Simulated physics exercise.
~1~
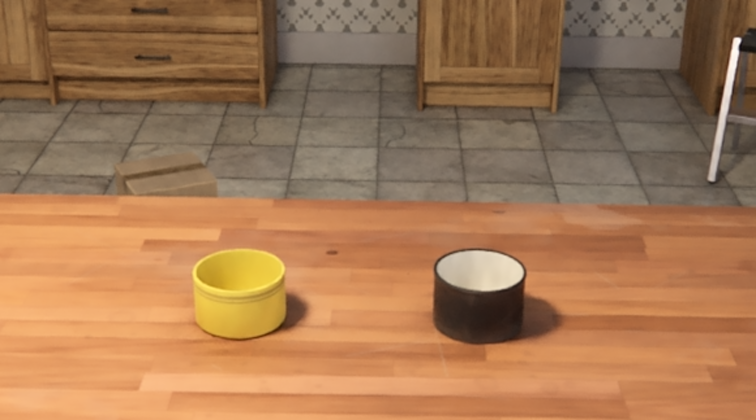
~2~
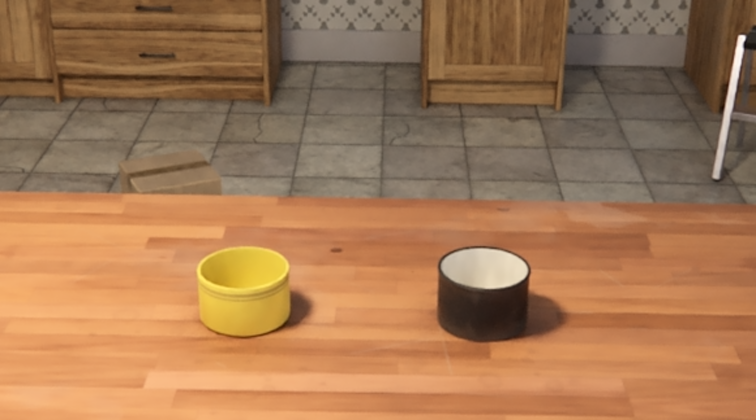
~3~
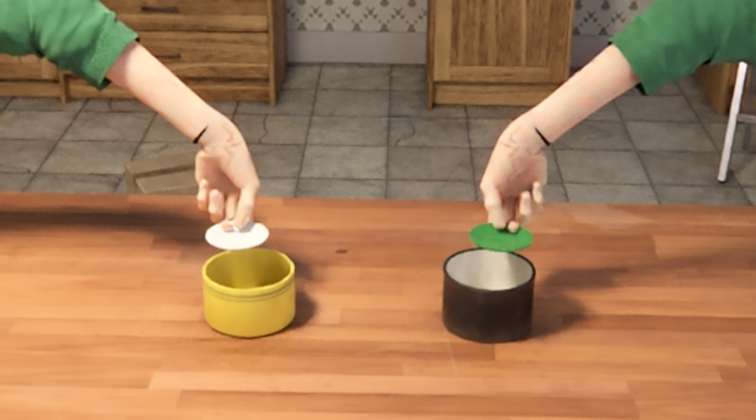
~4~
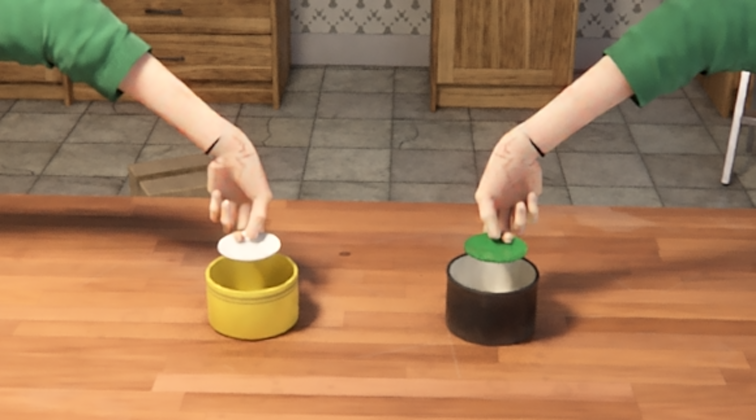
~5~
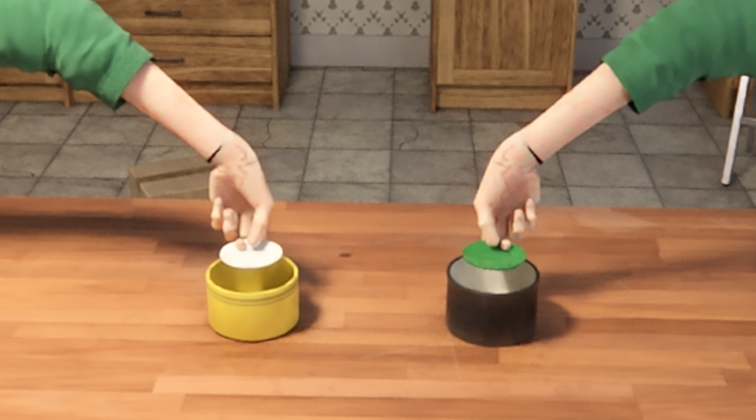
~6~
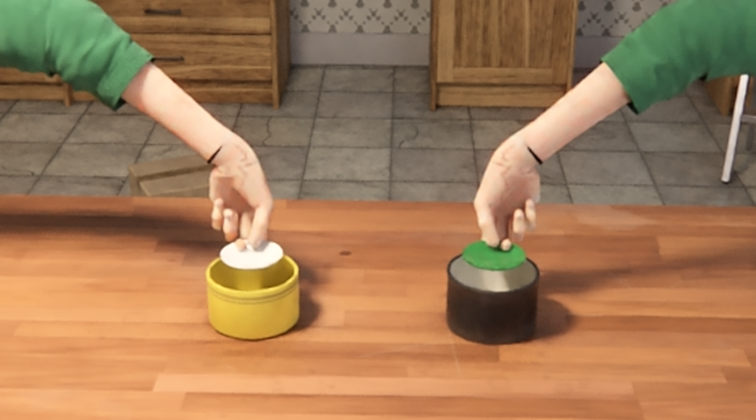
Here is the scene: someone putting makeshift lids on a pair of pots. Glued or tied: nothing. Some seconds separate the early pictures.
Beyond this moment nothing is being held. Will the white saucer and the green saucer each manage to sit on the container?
White saucer: No; green saucer: No.
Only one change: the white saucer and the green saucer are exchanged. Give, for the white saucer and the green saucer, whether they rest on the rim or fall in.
Looking at both, the white saucer ends up in and the green saucer ends up in.
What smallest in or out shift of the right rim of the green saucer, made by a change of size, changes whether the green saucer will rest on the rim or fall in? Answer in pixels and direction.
About 12 pixels right.
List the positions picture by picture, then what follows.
The first picture shows left mug (240, 293).
The second picture shows right pot (483, 293).
The third picture shows still on the way; white saucer (237, 239); left mug (249, 292).
The fourth picture shows still on the way; green saucer (495, 250); right pot (491, 297).
The fifth picture shows still on the way; white saucer (251, 257); left mug (253, 296).
The sixth picture shows in place, still held; white saucer (252, 258); green saucer (494, 258); right pot (492, 296).
Then, 0.18 s on from there, white saucer at the bottom near (254, 311); green saucer on its way down near (491, 316).
In the end, the white saucer slips past the rim, near (254, 310); the green saucer slips past the rim, near (491, 315).
